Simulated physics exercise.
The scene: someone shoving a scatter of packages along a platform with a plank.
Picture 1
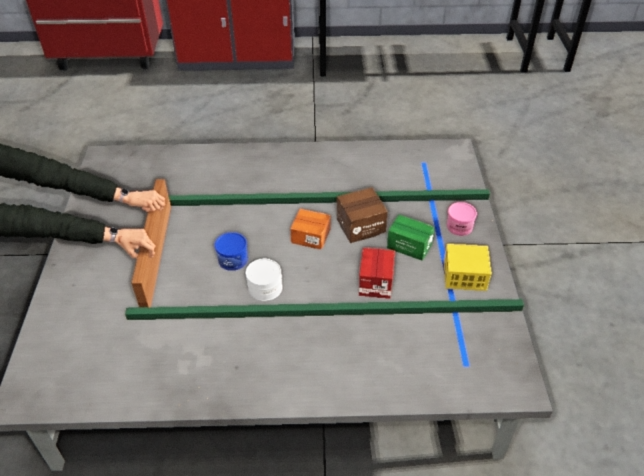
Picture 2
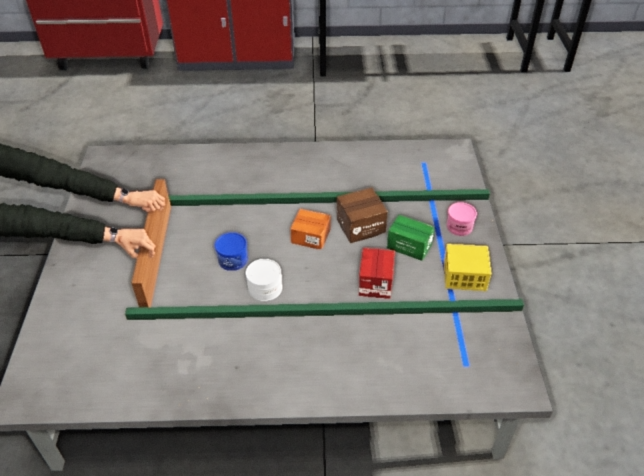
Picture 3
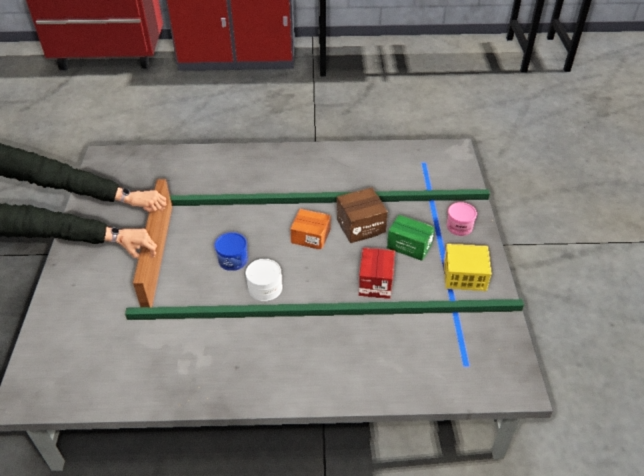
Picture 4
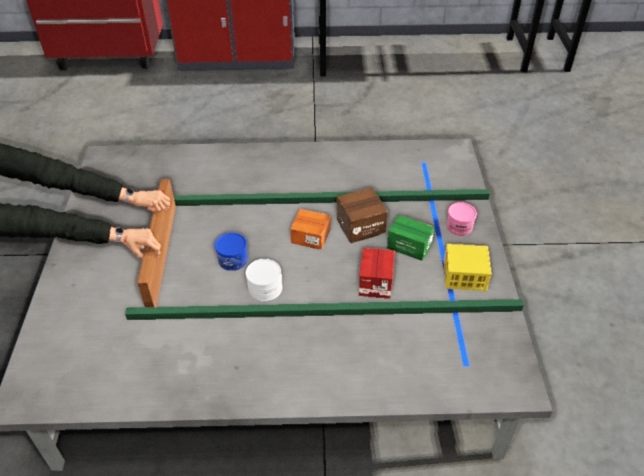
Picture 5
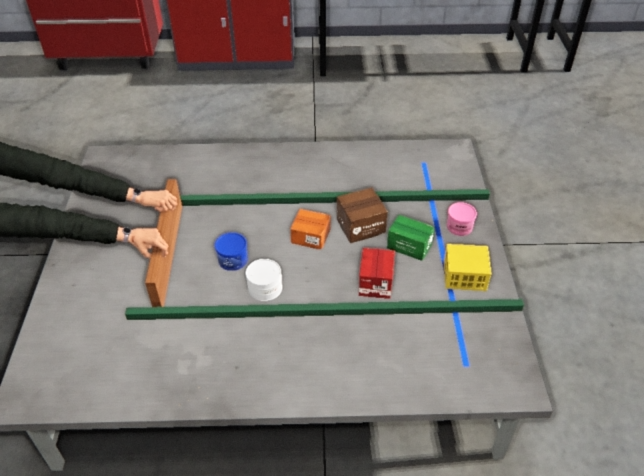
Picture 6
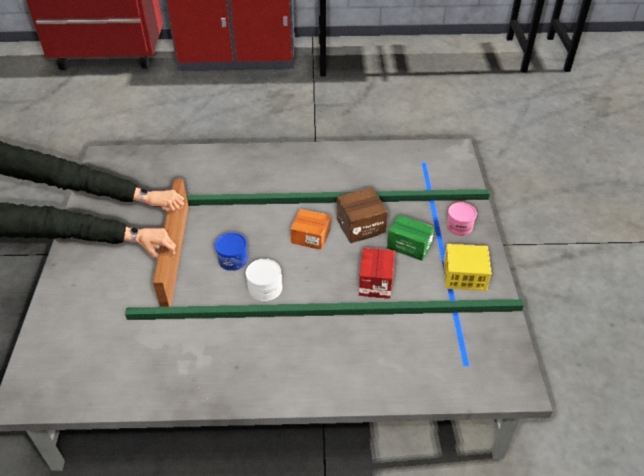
Two hands sliding a wooden plank slightly to the right between green rails, while colourful boxes and tubs ahead stay still.
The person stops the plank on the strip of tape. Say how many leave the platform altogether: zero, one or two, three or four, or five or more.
The number that fall off is one or two.
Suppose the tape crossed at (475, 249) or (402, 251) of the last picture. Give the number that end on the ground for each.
In that order 5 and 0.
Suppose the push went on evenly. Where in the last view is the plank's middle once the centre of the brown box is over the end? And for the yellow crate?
Near (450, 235) and (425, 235).
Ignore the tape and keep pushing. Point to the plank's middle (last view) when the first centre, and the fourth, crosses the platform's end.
First at (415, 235), next at (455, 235).
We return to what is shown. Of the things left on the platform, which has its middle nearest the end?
That is the brown box.
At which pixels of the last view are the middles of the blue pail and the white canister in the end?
First (459, 248), then (468, 279).
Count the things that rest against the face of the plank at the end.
That makes 3.
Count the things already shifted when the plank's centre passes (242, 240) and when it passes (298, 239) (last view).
At the one place 1, at the other 3.
Soon after, none off yet; pink pail at rest near (461, 219); yellow crate at rest near (467, 267); green parcel at rest near (410, 238).
At rest, the number that fall off is one or two; fallen, yellow crate and pink pail.
